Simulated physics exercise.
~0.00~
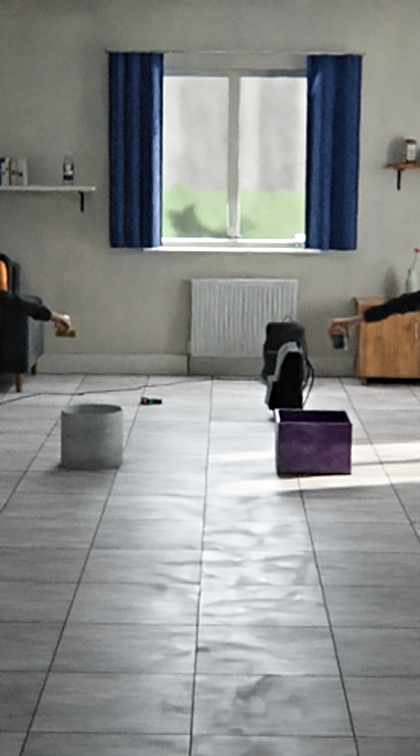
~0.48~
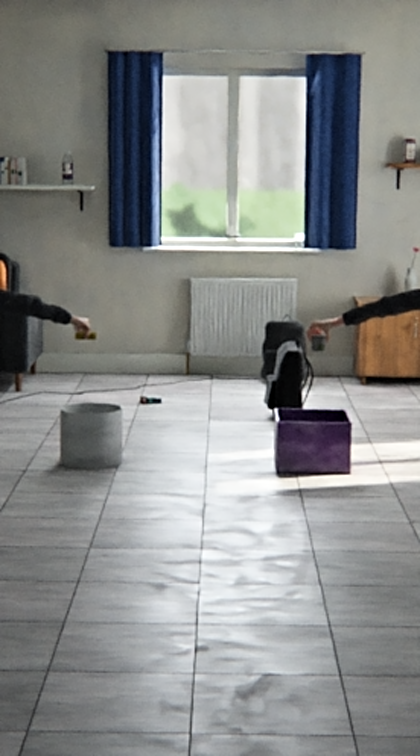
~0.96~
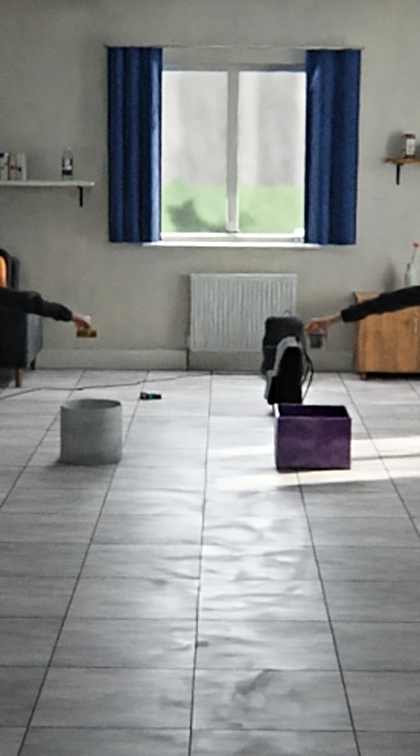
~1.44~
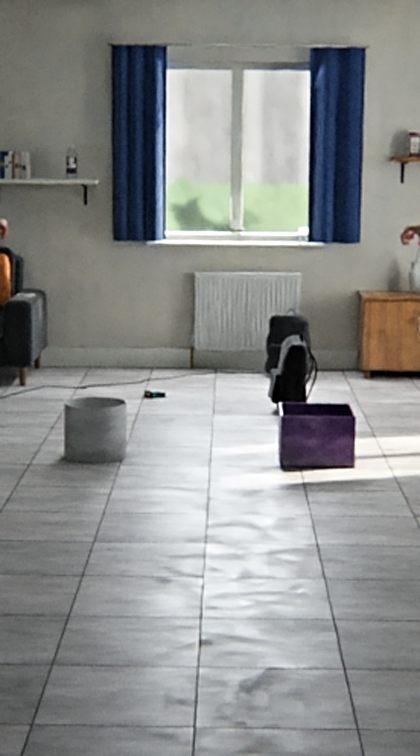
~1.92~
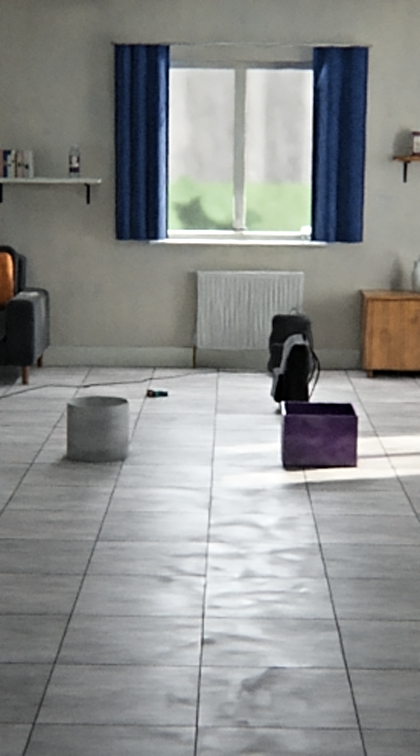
To begin with, two hands reach in from opposite sides of a sunlit tiled room, the left one holding a small yellowish sponge and the right one a small grey tin. A round grey bucket and a purple basket stand open on the floor beneath a blue-curtained window. Both arms stretch a little farther inward, bringing the sponge rightward and the tin leftward, then pause. The hands let go and draw back out of view. The sponge and tin drop, each caught inside a container, and they end up hidden while the bucket and basket remain in place.
